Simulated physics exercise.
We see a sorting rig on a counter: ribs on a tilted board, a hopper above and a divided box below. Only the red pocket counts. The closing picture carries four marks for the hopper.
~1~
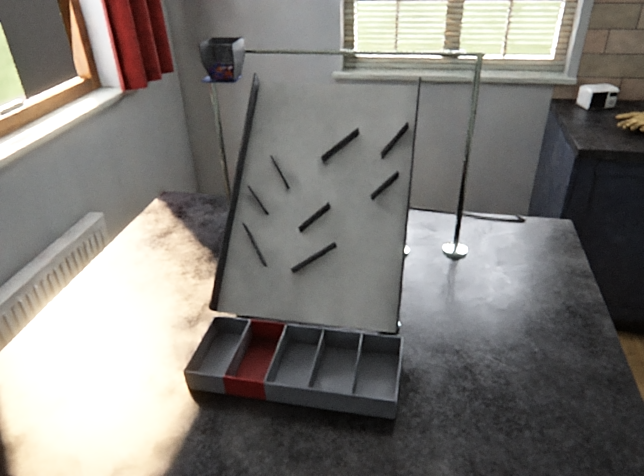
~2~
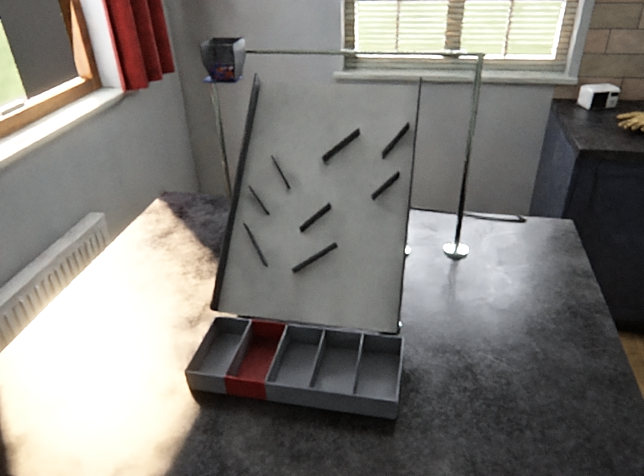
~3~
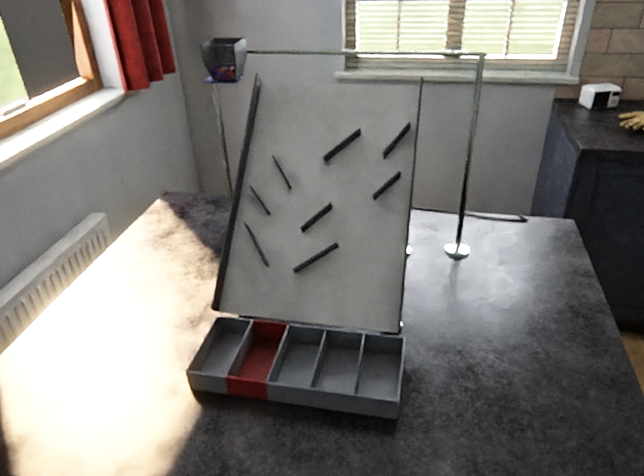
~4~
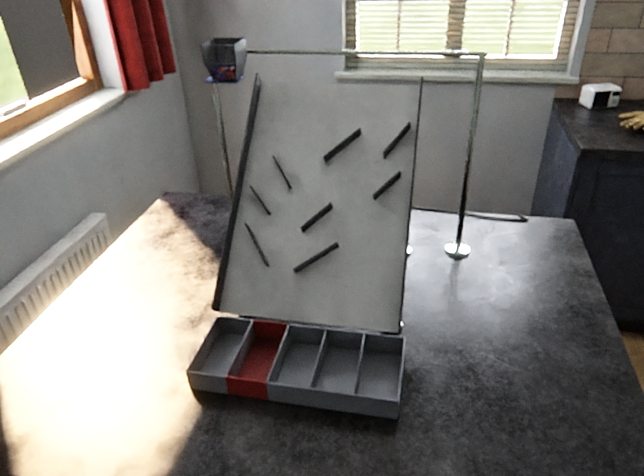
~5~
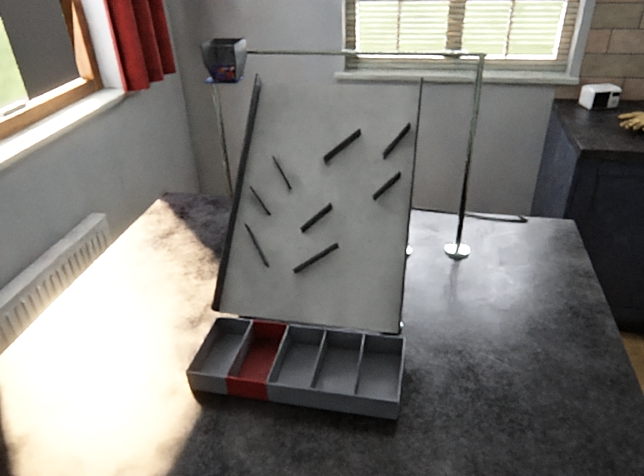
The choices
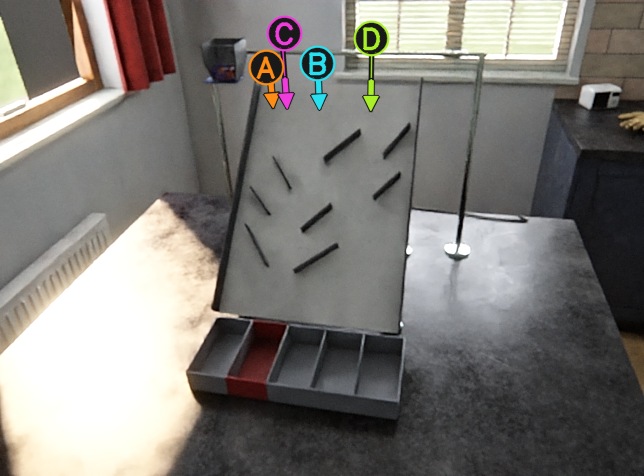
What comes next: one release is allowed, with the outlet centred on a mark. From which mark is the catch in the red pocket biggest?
Best: B.
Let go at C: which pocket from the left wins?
The second from the left.
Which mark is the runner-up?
That is mark C.
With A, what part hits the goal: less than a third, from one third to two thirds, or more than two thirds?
Mark A gives from one third to two thirds.
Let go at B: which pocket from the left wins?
It is the second one.
On the marked copy, mark A meets the board at (272, 102); mark B meets the board at (319, 104); mark C meets the board at (286, 103); mark D meets the board at (370, 105).
Choosing A, about half in the red pocket, about half in other pockets.
Choosing B, most in the red pocket, a small part in other pockets, a stray few outside the box.
Choosing C, about two thirds in the red pocket, about a third in other pockets.
Choosing D, about a third in the red pocket, about half in other pockets, a small part held on the board.
